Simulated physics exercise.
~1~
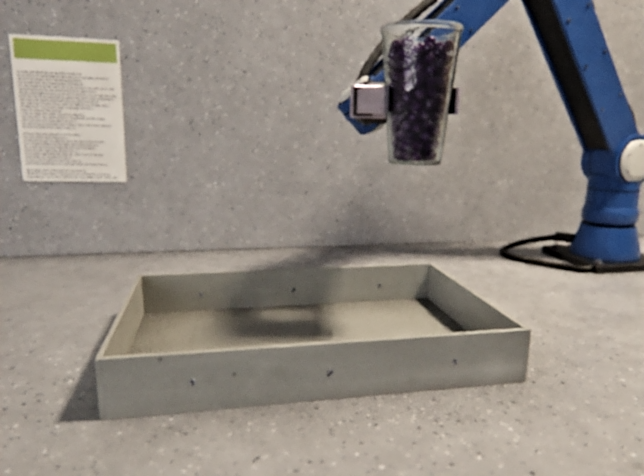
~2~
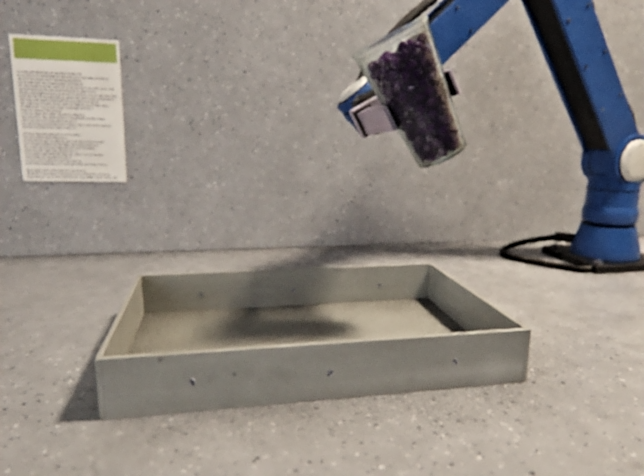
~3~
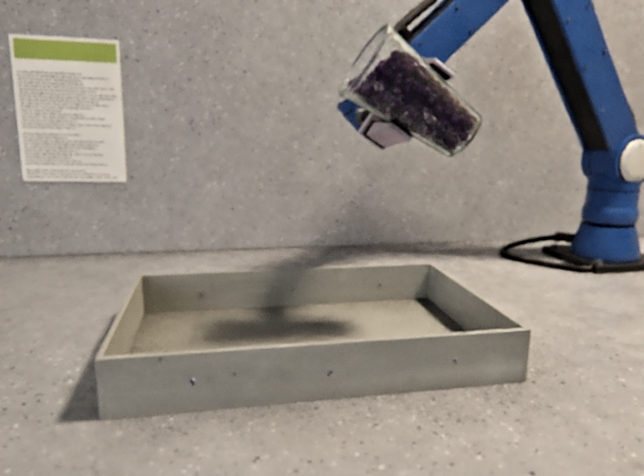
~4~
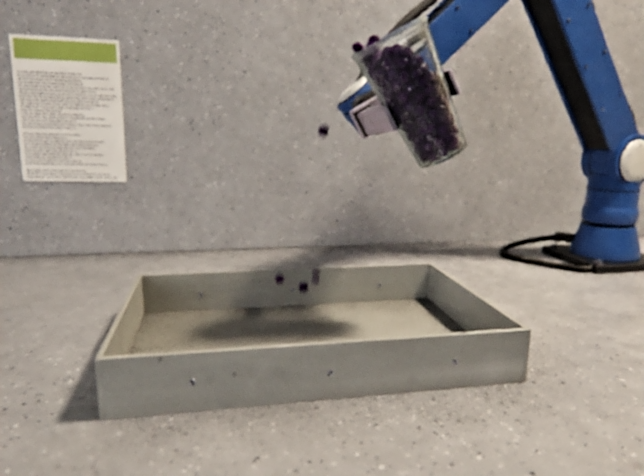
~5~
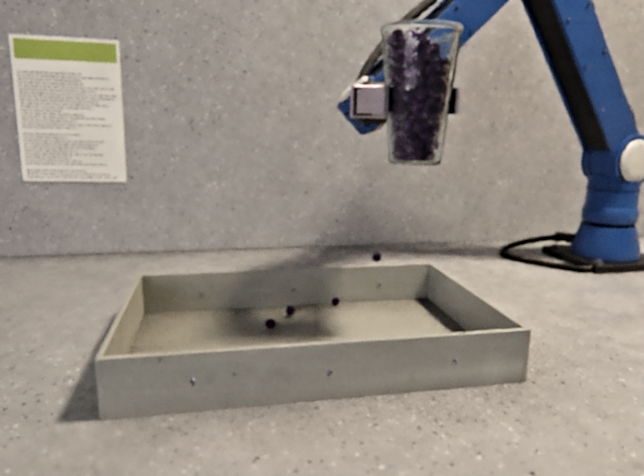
On a grey speckled counter, a blue robot arm tips a tumbler of dark beads, spilling a few into a tray, then rights it.
